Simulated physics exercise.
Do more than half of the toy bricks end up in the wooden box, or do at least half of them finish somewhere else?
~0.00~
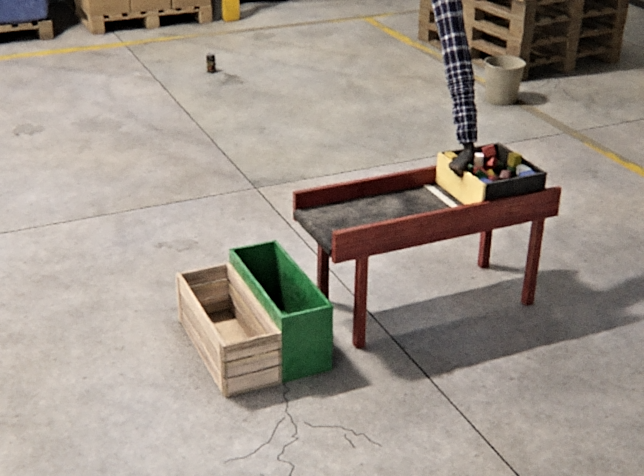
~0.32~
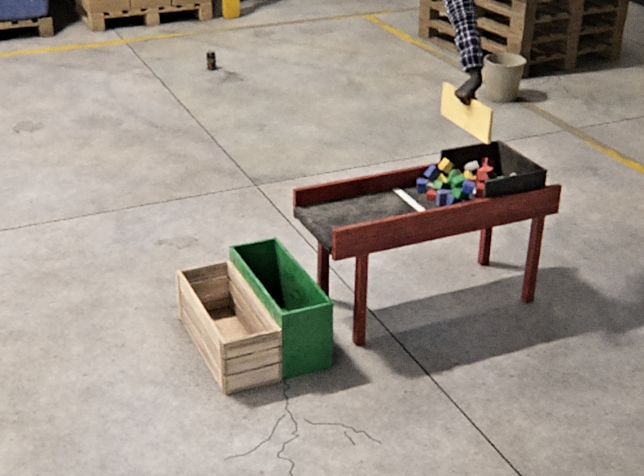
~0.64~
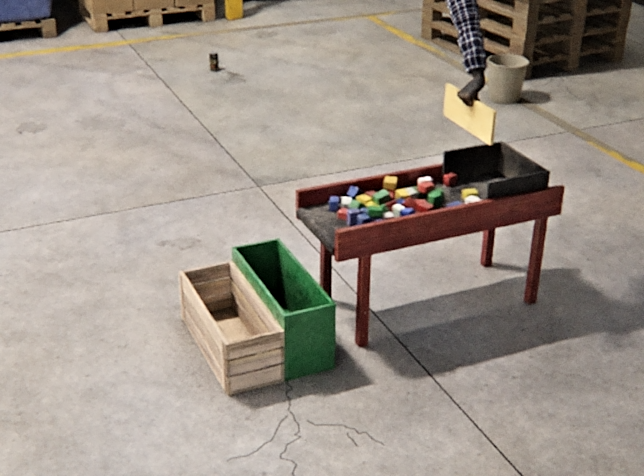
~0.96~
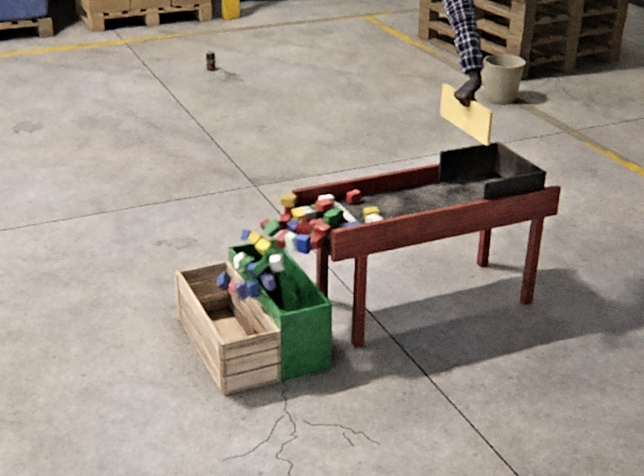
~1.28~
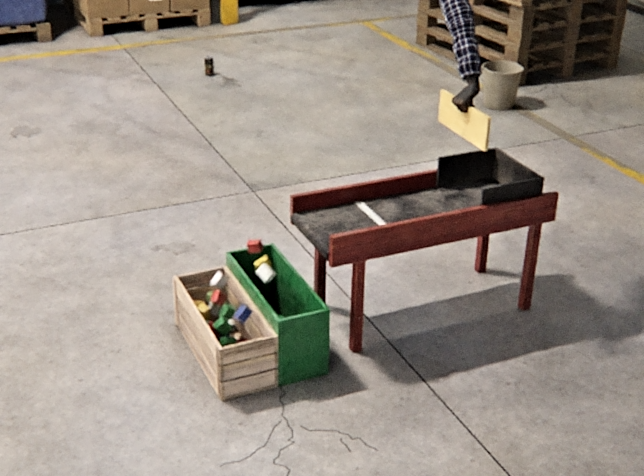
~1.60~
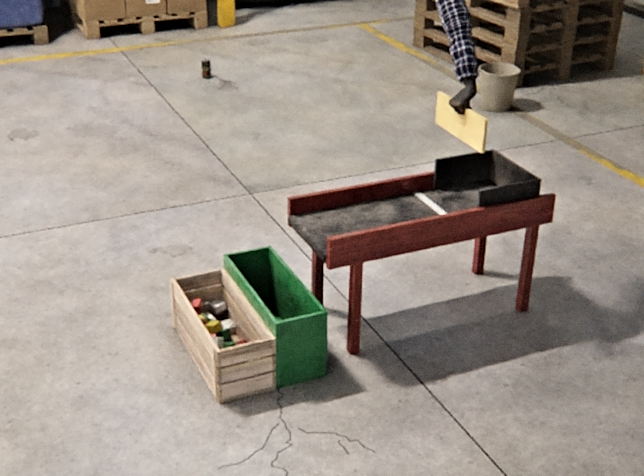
More than half of the toy bricks end up in the wooden box. They fly off the end of the belt, clear the green tote and drop into the box beyond it.
